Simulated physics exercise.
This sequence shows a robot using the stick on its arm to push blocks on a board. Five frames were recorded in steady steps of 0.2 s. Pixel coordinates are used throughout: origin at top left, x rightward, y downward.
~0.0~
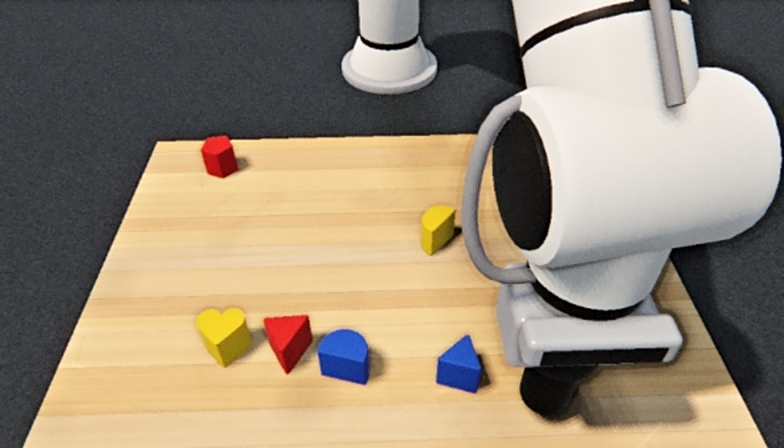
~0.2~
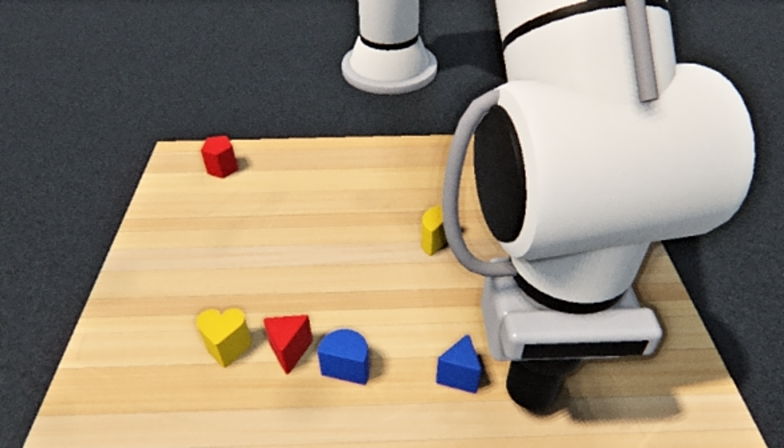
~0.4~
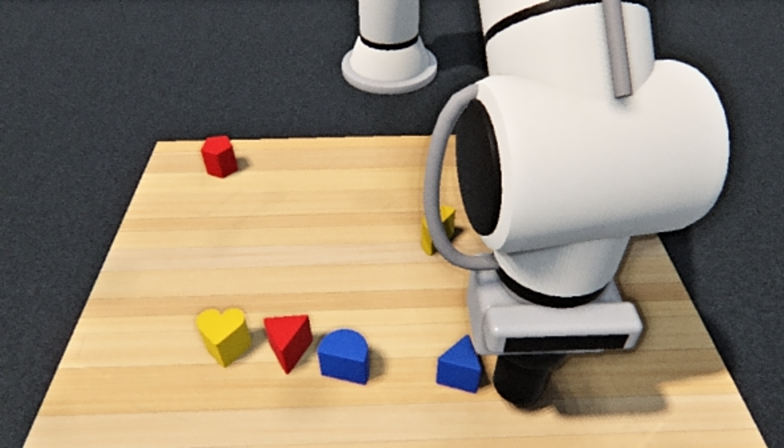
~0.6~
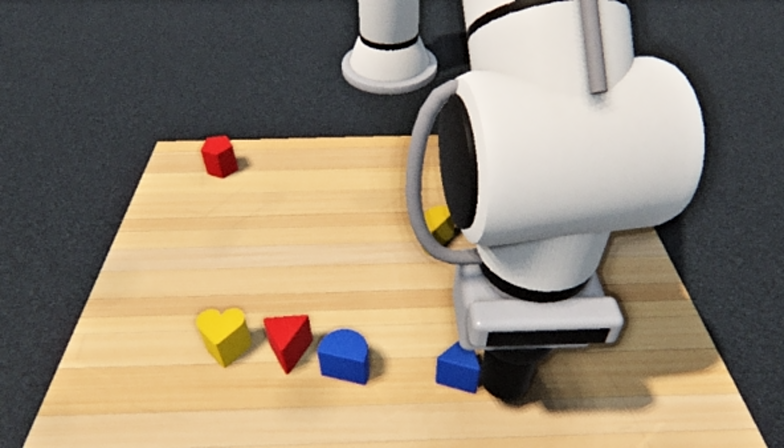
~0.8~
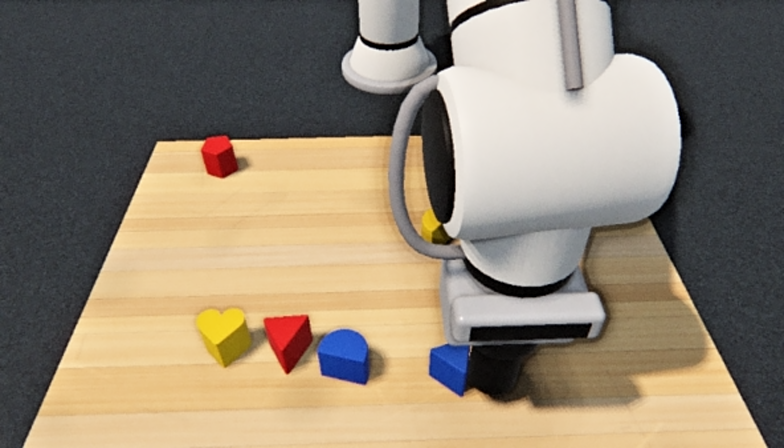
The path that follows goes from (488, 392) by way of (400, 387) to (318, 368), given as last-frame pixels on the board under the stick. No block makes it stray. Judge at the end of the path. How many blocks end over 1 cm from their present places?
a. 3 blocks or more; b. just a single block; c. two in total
Choice a: 3 blocks or more.
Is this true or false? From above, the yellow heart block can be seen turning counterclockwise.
The statement is correct.
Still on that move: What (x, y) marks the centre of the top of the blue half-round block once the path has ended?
Its top middle is near (283, 318).
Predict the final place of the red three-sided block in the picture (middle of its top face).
(250, 303)
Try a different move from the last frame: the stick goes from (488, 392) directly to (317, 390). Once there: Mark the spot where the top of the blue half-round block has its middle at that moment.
In the picture, that point is around (308, 328).
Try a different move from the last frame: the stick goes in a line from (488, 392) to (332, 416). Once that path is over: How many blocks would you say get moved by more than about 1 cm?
When the path ends, I think you'll find one block out of place by more than 1 cm.
What follows on the original path. One third of the way, stick (430, 372); blue three-sided block (407, 338), turned 50° clockwise.
Two thirds of the way, stick (370, 366); blue half-round block (329, 337), turned 10° clockwise; blue three-sided block (388, 329), turned 90° clockwise.
At the end, stick (315, 351); yellow heart block (214, 322), turned 20° anticlockwise; red three-sided block (250, 303); blue half-round block (283, 318), turned 35° clockwise; blue three-sided block (388, 328), turned 90° clockwise.
